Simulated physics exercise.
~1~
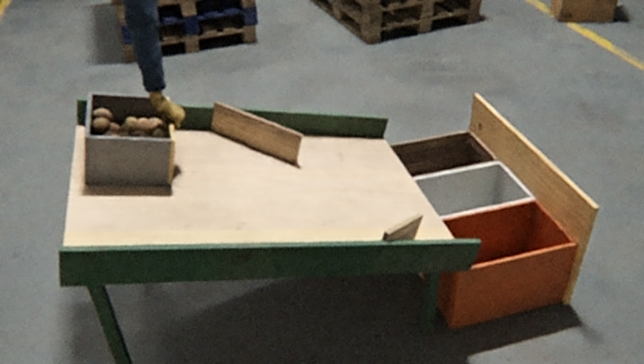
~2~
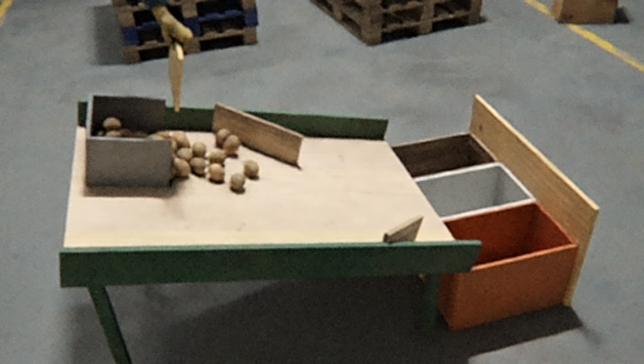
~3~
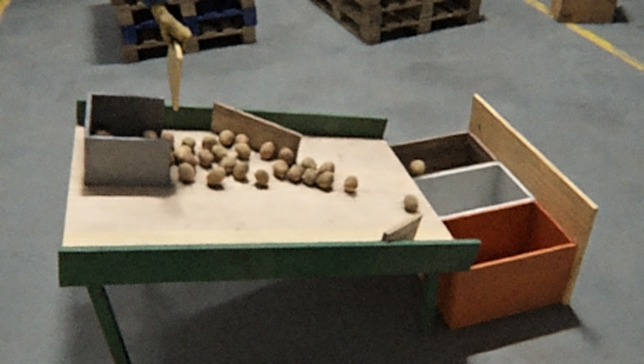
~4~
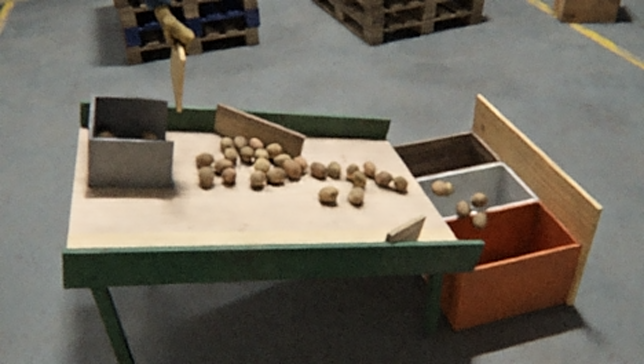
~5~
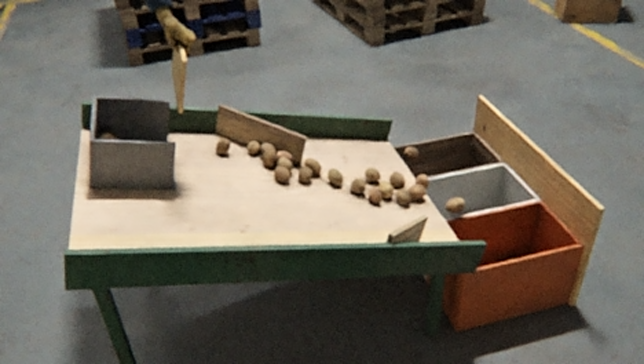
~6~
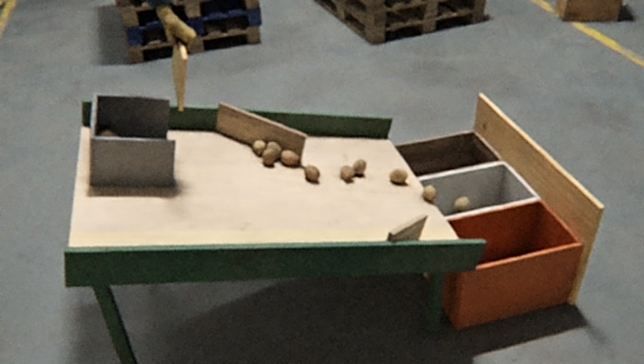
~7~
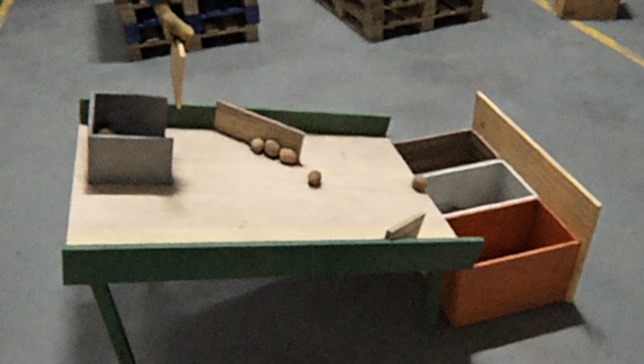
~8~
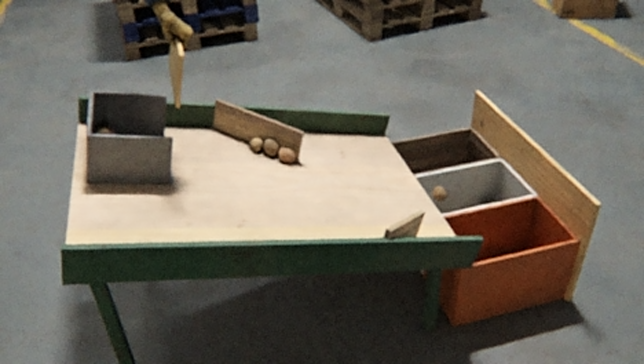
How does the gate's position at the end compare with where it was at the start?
At the start the gate was down at the side of the grey pen, holding the potatoes in. By the end it was held up in the air by a gloved hand, well above the table.
